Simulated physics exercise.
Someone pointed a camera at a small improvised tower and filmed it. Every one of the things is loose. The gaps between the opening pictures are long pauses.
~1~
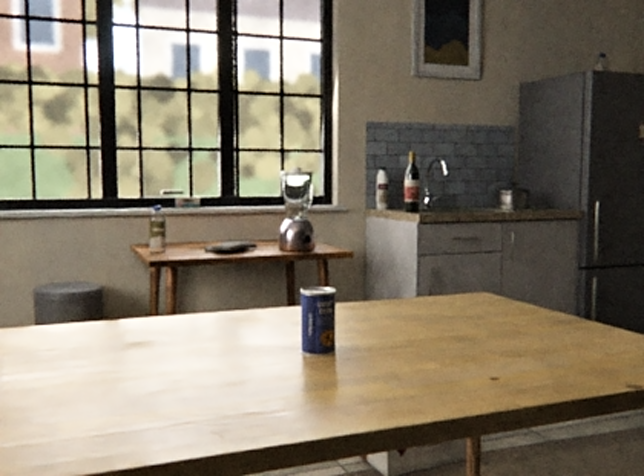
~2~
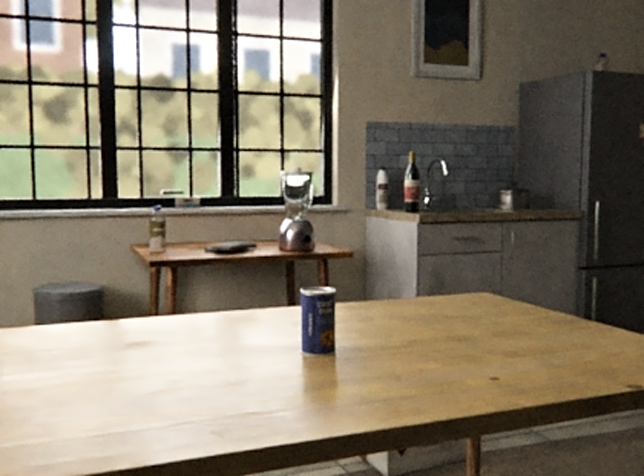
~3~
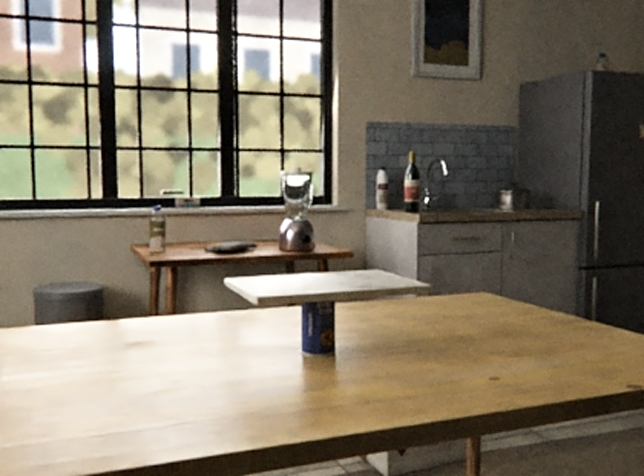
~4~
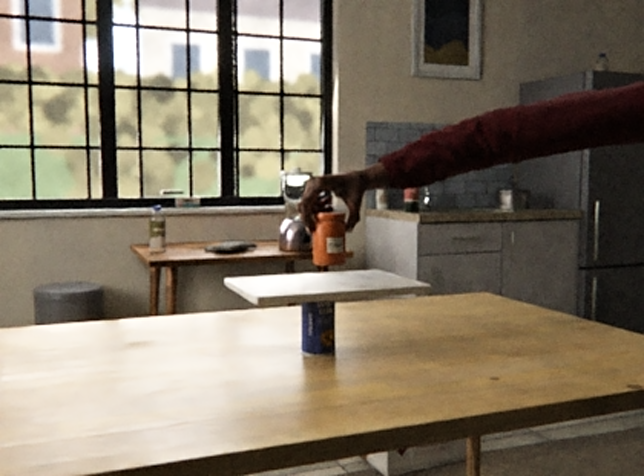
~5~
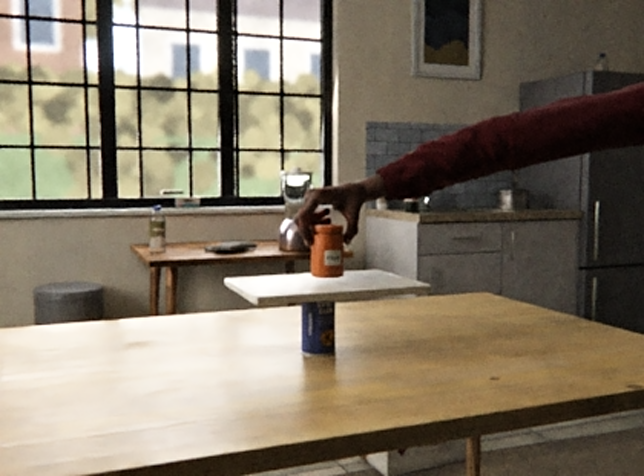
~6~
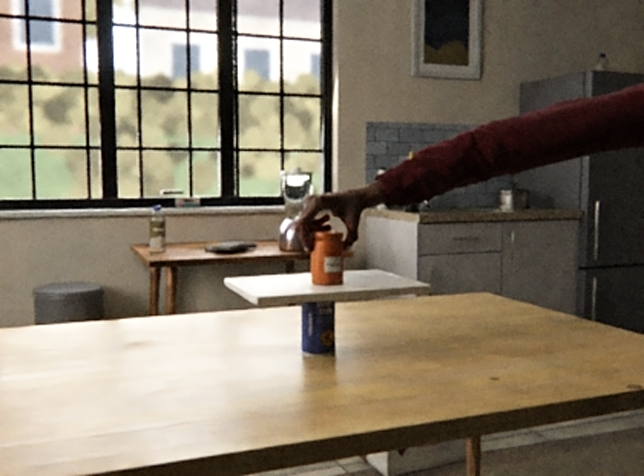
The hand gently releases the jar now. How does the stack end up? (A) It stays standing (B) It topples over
A, it stays standing.
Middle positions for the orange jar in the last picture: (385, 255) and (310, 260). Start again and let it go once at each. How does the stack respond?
Well, the first time it goes over, and the second time it stays put.
Then, 0.20 s later than the last frame, all is still.
Then, 0.50 s later than the last frame, orange jar resting near (327, 258).
When it is over, all 3 as before. End places, in pixels of the last picture, orange jar near (327, 258). The stack stays up.
